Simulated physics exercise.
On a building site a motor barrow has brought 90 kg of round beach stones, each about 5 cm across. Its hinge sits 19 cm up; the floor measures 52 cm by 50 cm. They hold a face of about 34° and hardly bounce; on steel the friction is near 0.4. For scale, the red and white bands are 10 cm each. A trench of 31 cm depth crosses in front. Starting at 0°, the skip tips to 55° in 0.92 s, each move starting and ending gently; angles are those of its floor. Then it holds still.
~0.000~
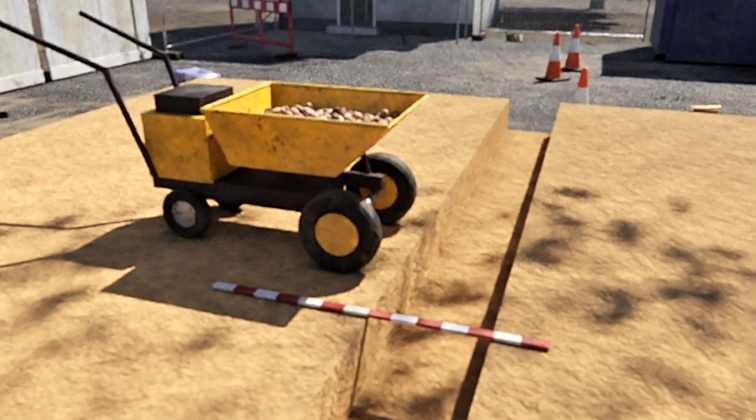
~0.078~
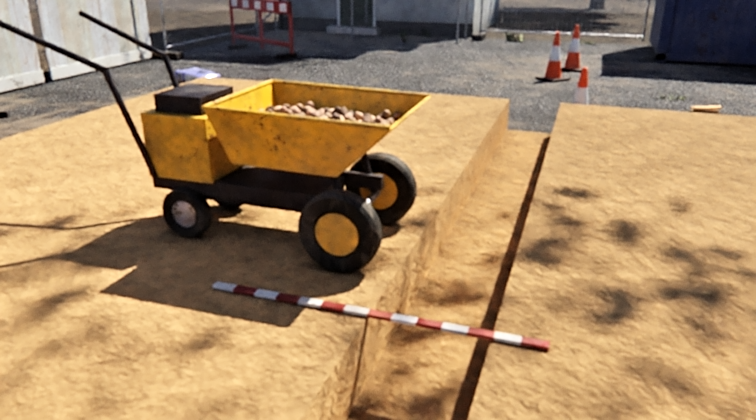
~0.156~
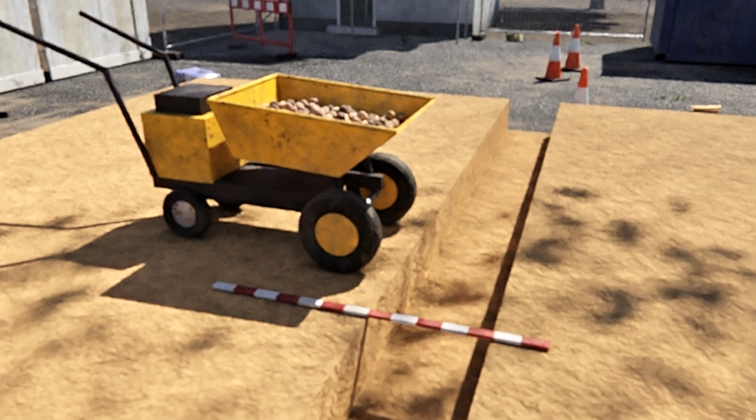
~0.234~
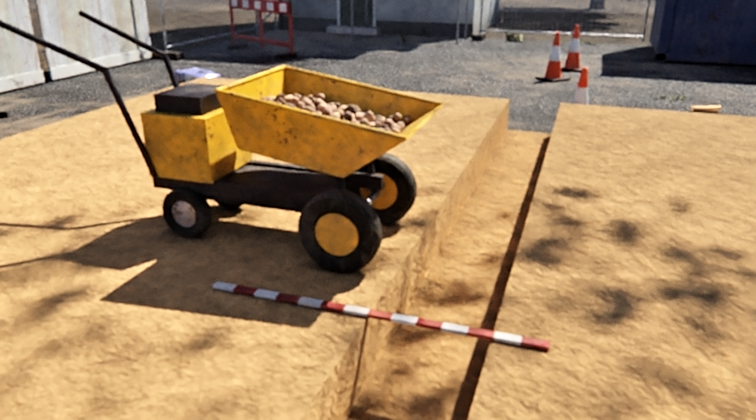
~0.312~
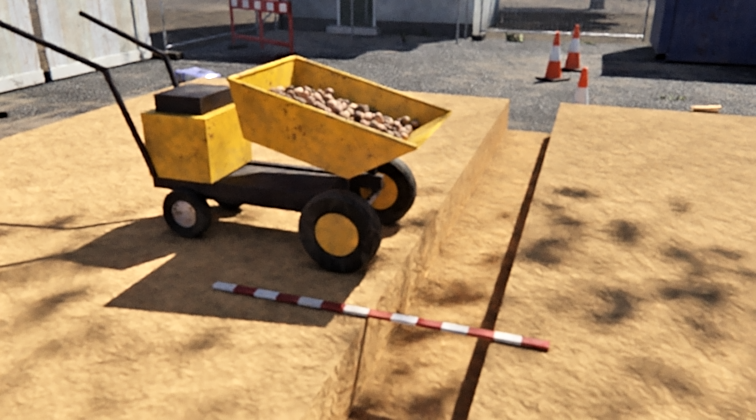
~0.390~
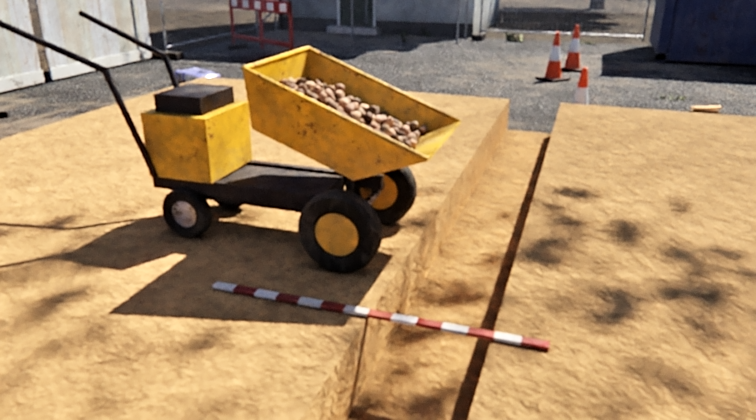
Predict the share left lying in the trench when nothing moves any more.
About 55 per cent.
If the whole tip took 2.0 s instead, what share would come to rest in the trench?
In that case some 70 per cent.
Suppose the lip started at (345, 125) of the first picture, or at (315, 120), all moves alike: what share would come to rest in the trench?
First some 95, then 100 per cent.
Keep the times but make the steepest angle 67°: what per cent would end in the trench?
Then about 40 per cent.
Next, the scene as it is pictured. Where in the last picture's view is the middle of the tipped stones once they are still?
Their middle is at about (504, 304).
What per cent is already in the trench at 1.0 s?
Some 10 per cent.
After 0.7 s the floor is at 46°; 100 % in the skip; the foremost stones are at (439, 184).
After 1.0 s the floor is at 55°; 87 % in the skip, 11 % in the trench, 1 % past the trench; the foremost stones are at (518, 233).
After 1.4 s the floor is at 55°; 39 % in the skip, 20 % in the trench, 41 % past the trench; the foremost stones are at (625, 296).
After 3.3 s the floor is at 55°; 0 % in the skip, 55 % in the trench, 45 % past the trench; the foremost stones are at (756, 305).
